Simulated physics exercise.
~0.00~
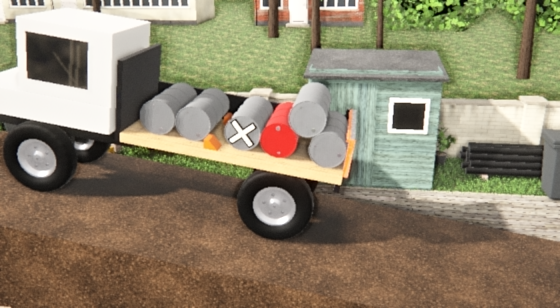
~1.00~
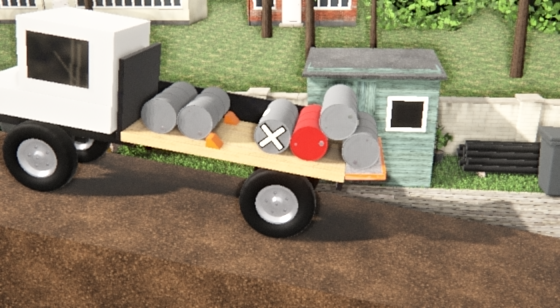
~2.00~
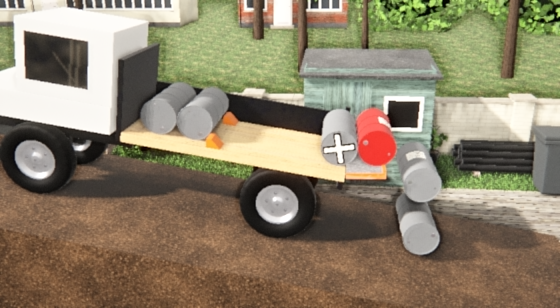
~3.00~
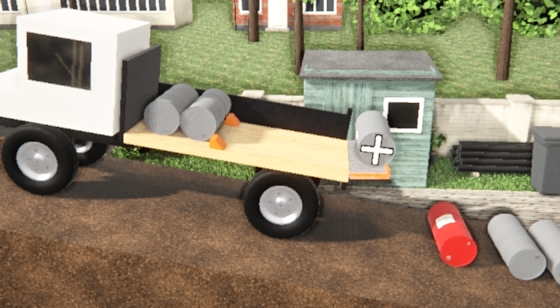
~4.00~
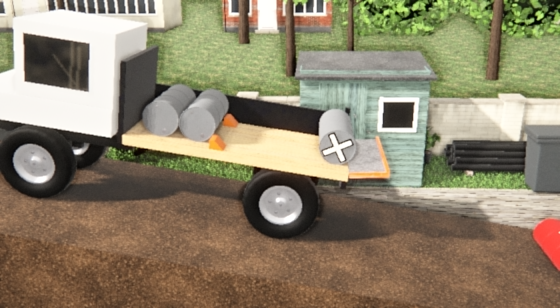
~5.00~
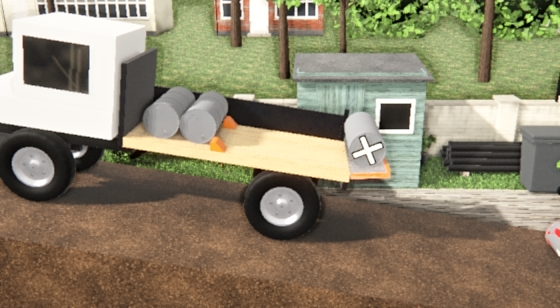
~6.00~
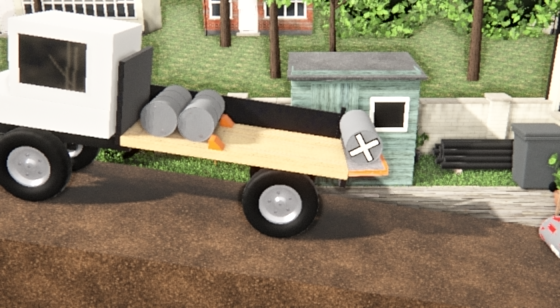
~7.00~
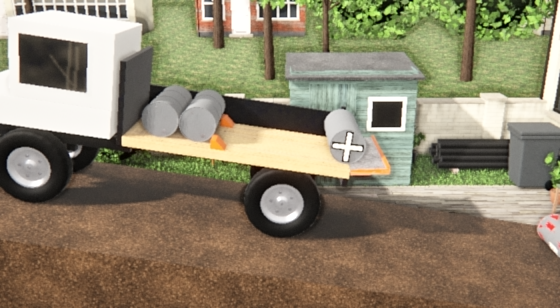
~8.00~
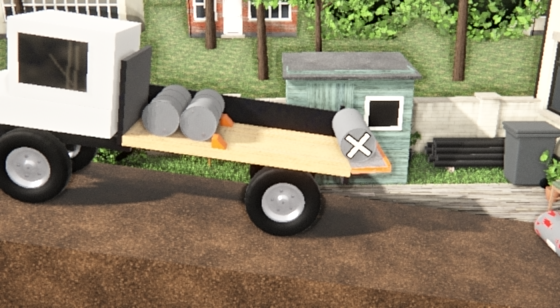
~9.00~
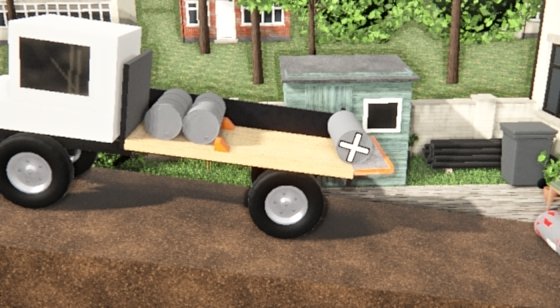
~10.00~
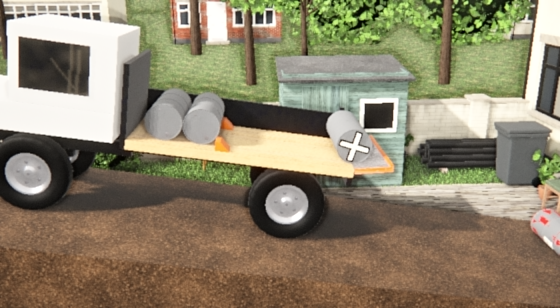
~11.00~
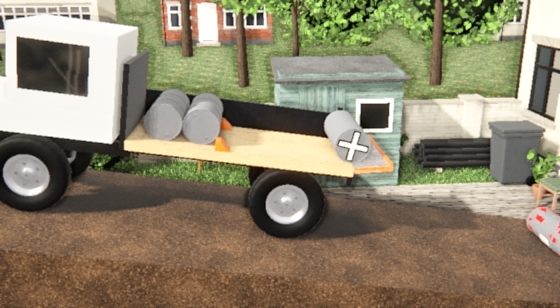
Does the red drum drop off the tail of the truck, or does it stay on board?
The red drum drops off the tail. It rolls over the lowered gate after two grey drums and ends up off the truck.
